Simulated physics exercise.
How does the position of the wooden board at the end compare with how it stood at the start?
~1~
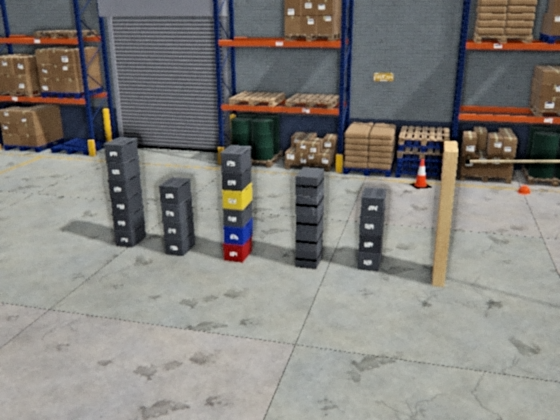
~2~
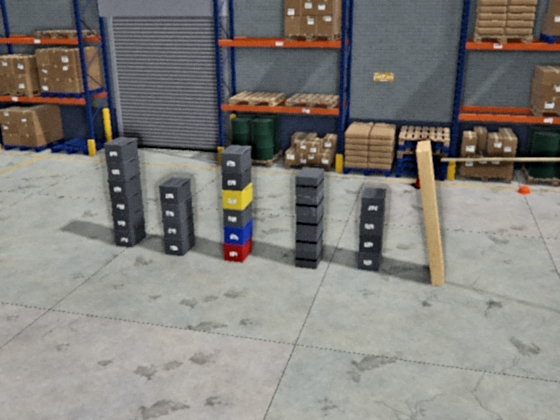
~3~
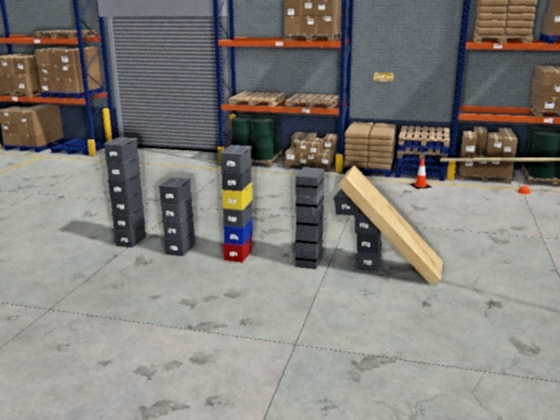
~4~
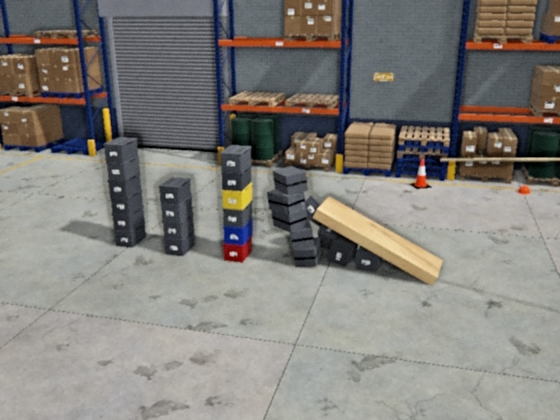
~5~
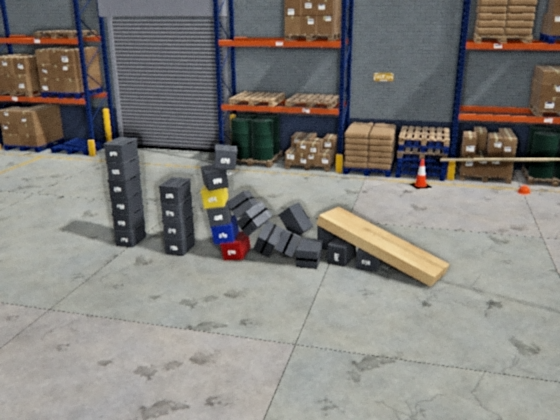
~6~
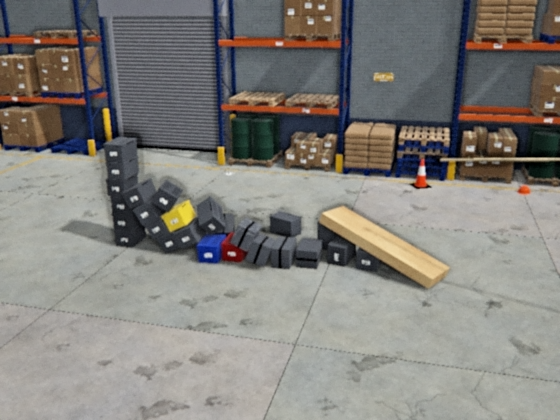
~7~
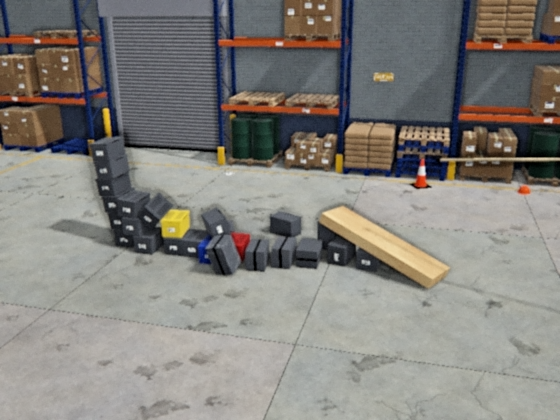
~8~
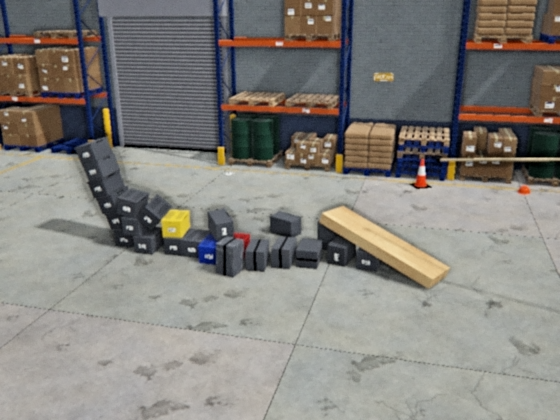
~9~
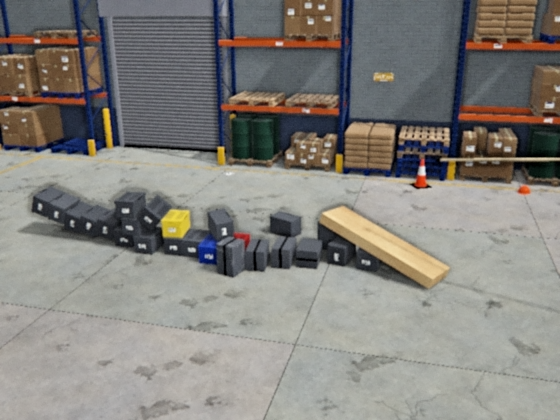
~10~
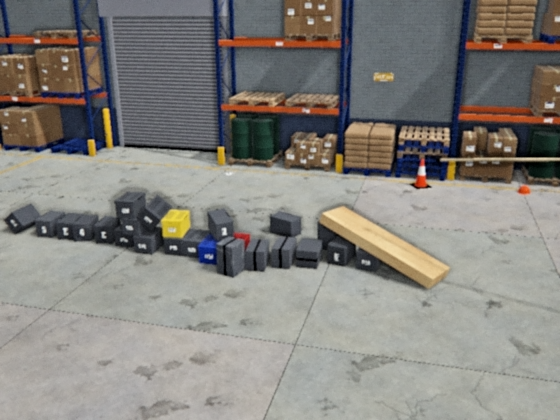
At the start the board stands upright to the right of the stacks. By the end it lies on its side, sloping with its left end propped on fallen totes.
